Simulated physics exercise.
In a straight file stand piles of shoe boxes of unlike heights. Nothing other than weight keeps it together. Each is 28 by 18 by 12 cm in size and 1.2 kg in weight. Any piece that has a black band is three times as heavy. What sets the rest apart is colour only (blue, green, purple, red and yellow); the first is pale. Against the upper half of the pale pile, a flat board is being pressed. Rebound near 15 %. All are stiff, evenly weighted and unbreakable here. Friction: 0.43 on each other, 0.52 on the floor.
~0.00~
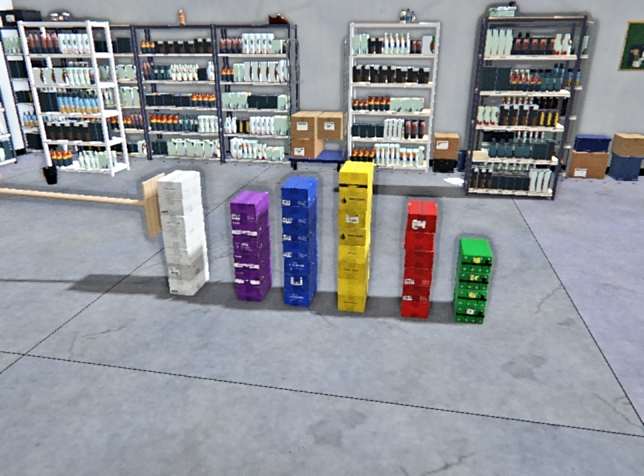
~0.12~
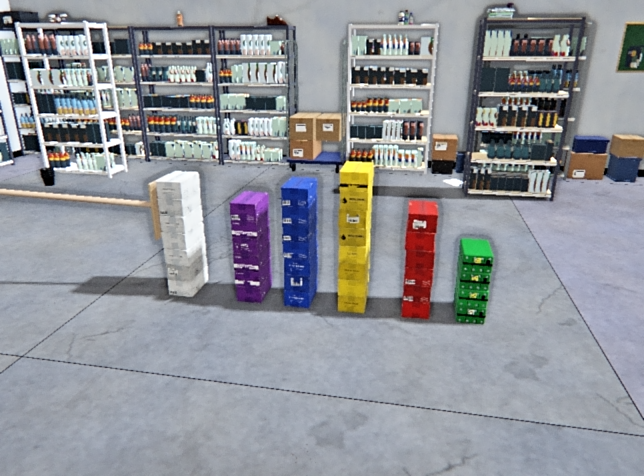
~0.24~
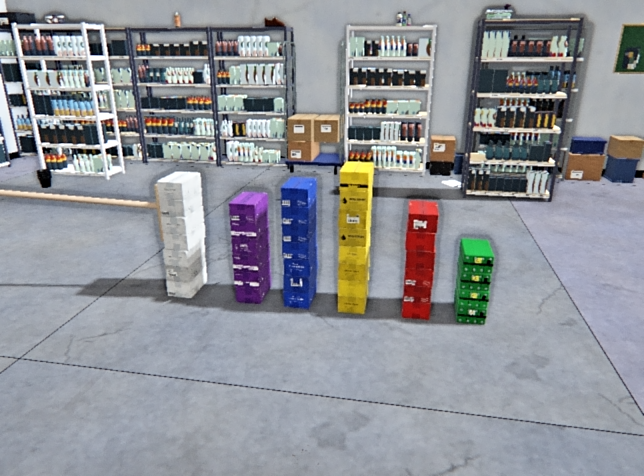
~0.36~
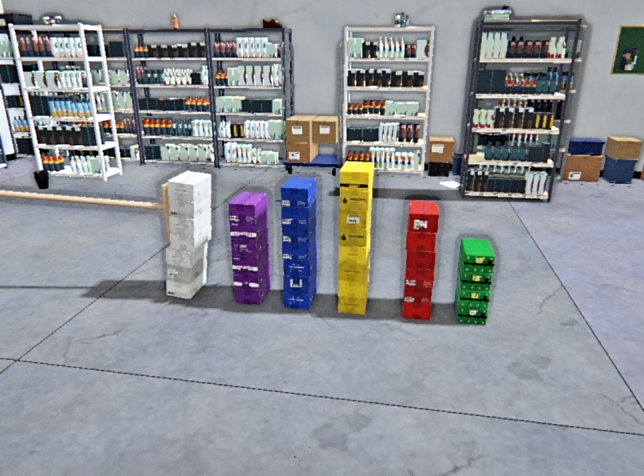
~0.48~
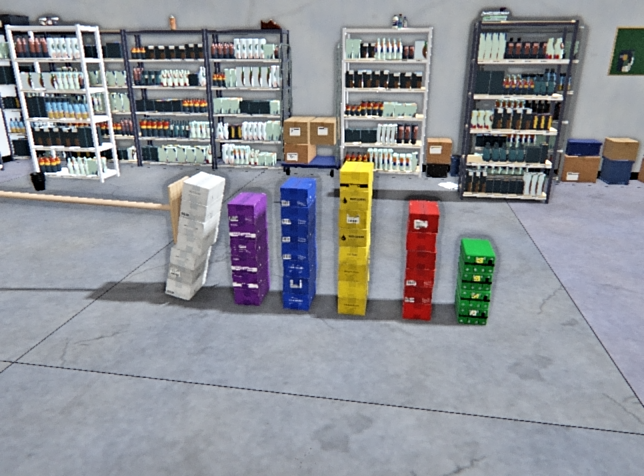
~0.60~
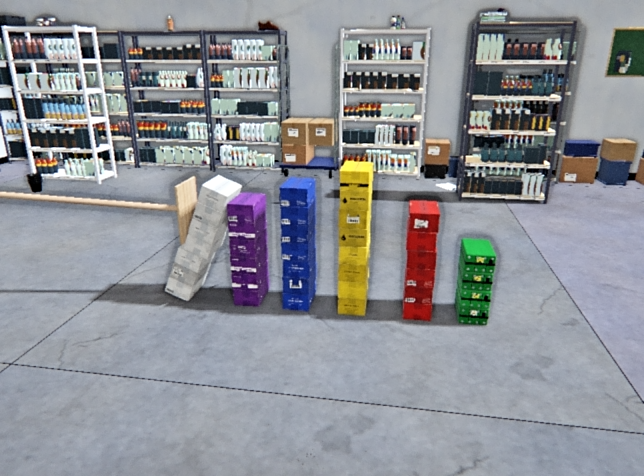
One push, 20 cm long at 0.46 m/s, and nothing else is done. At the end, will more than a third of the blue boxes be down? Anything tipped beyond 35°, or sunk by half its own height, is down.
Yes.
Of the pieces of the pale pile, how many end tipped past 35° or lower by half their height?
The answer is 7 pale pieces.
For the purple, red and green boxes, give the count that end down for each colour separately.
Purple 5, red 5, green 4.
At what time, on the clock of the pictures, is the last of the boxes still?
Around 3.5 s.
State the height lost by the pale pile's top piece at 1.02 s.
Drop so far: Roughly 10 cm.
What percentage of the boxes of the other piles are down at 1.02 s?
It's 0 percent at that point.
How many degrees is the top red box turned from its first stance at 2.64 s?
Roughly 90 degrees.
After 1.02 s, 7 of the pale pile down; none of the 7 blue boxes down (0 of 31 in all colours); top blue box shifted 36 mm; top purple box leaning 15°.
After 1.56 s, 7 of the pale pile down; none of the 7 blue boxes down (5 of 31 in all colours); top blue box leaning 20°; top purple box leaning 26°, 11 cm lower.
After 2.04 s, 7 of the pale pile down; 7 of the 7 blue boxes down (20 of 31 in all colours); top blue box leaning 35°, 22 cm lower; top purple box leaning 41°, 28 cm lower.
After 2.64 s, 7 of the pale pile down; 7 of the 7 blue boxes down (29 of 31 in all colours); top blue box leaning 41°, 35 cm lower; top green box on its side.
At rest (3.9 s), 7 of the pale pile down; 7 of the 7 blue boxes down (29 of 31 in all colours); top blue box leaning 41°, 35 cm lower; top green box upside down. That is 100 per cent. As the last picture would show them, middles, top blue box near (420, 250), top green box near (596, 317).
